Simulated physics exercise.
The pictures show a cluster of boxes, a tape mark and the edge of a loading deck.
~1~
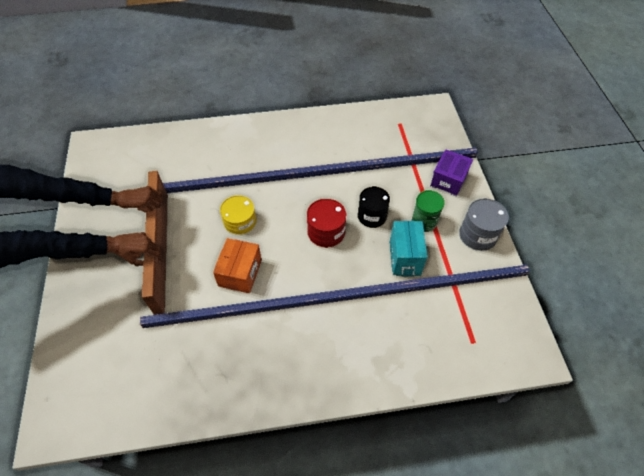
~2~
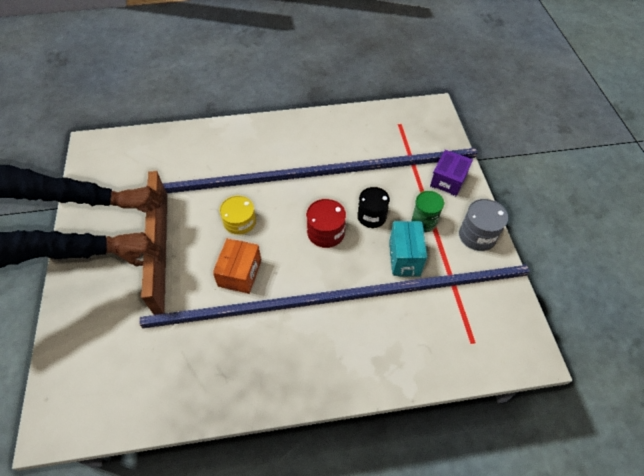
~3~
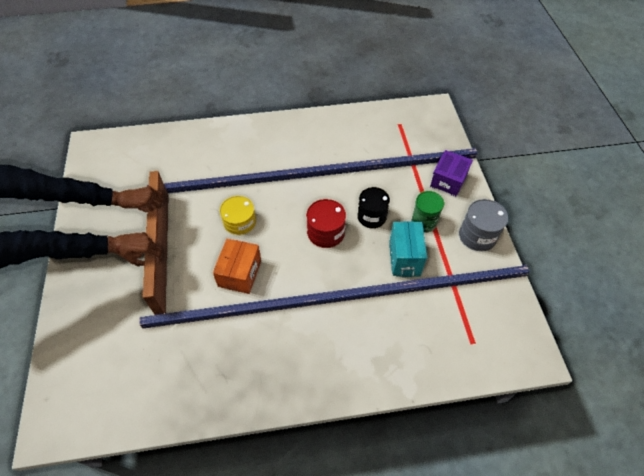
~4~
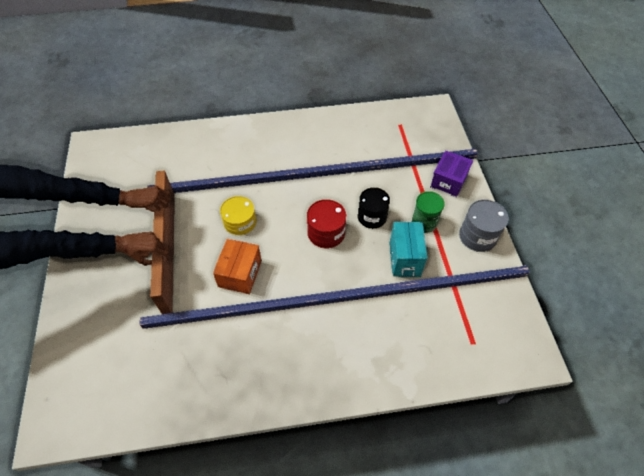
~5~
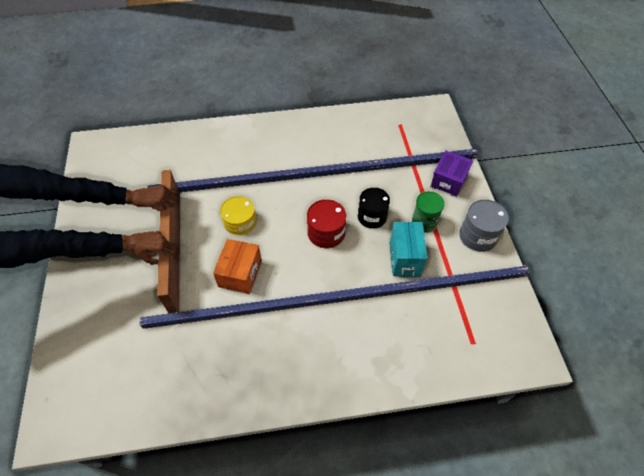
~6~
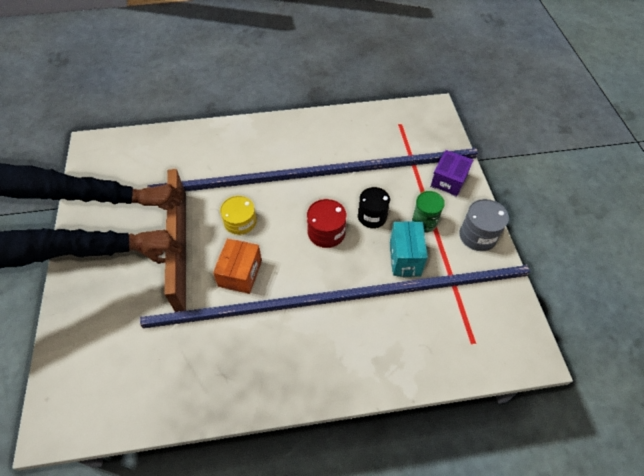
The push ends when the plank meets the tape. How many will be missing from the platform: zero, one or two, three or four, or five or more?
Here the number that fall off is one or two.
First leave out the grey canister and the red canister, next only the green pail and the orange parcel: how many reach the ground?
The counts: 0 and 0.
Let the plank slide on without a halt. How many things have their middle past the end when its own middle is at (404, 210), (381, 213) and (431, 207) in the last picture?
Past the end: 0, 0 and 2.
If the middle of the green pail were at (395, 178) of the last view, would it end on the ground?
The green pail holds on.
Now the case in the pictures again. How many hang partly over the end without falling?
The number is 1.
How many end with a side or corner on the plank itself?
The number is 2.
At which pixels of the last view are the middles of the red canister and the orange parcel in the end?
First (473, 203), then (459, 237).
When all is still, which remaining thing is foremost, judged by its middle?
Foremost is the green pail.
Early on, none off yet; grey canister at rest near (483, 226); purple tote at rest near (451, 173); green pail at rest near (427, 212).
A while later, none off yet; grey canister travelled a little near (493, 228); purple tote travelled a little near (459, 170); green pail travelled about its own width near (462, 212).
Finally, the number that fall off is one or two; lost, purple tote and grey canister.
